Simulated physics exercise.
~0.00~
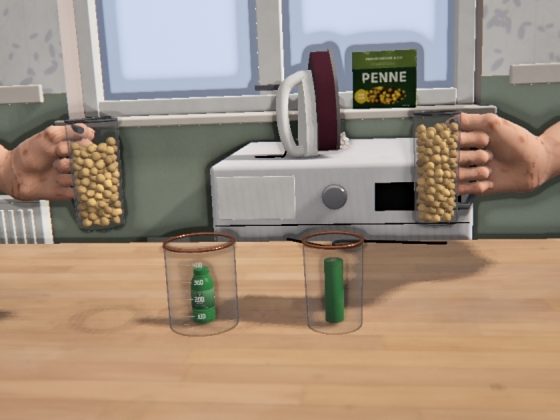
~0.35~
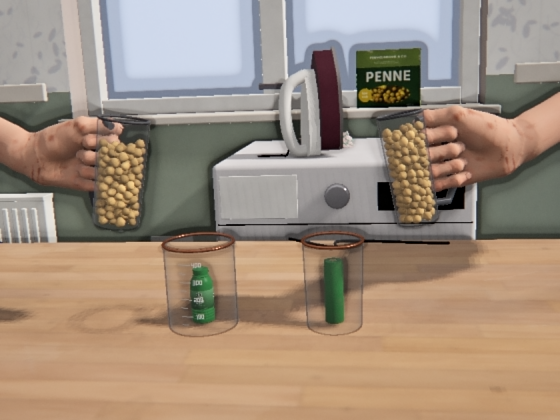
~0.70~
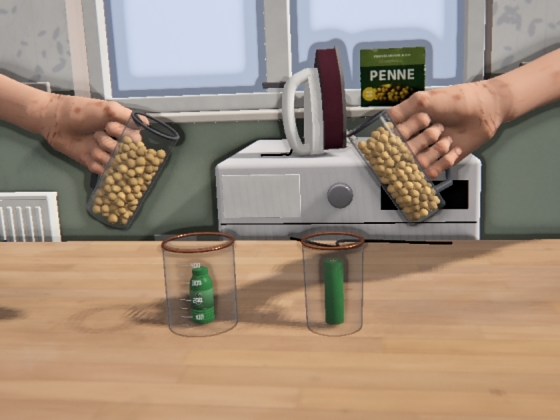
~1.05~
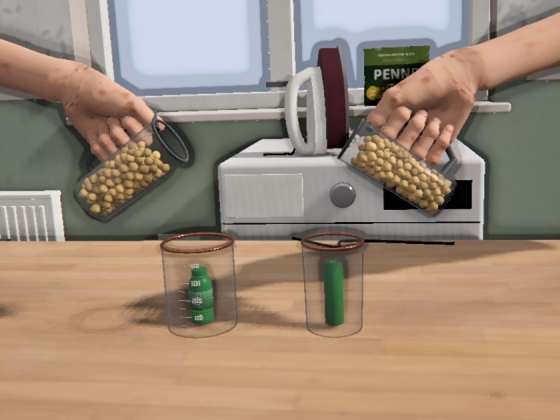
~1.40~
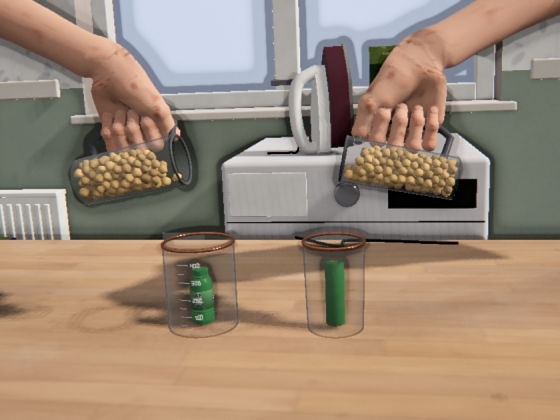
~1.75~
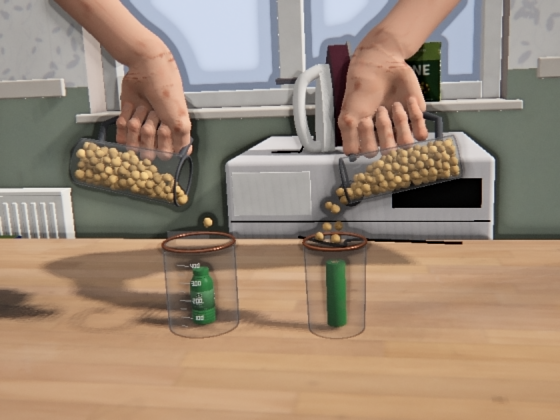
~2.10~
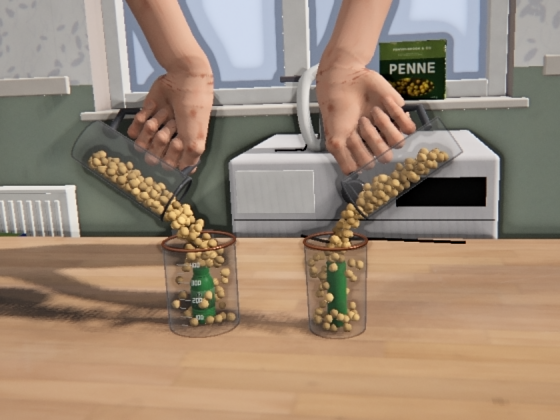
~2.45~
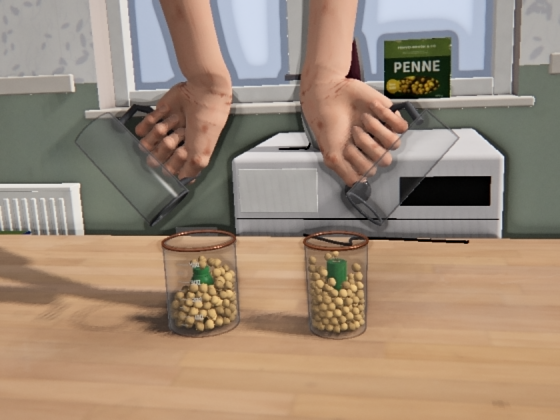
On a wooden kitchen counter, two hands tipped cups of what looked like chickpeas into two clear containers, each with a green object standing inside, until both cups were empty, and the tops of both green objects still showed above the fill.
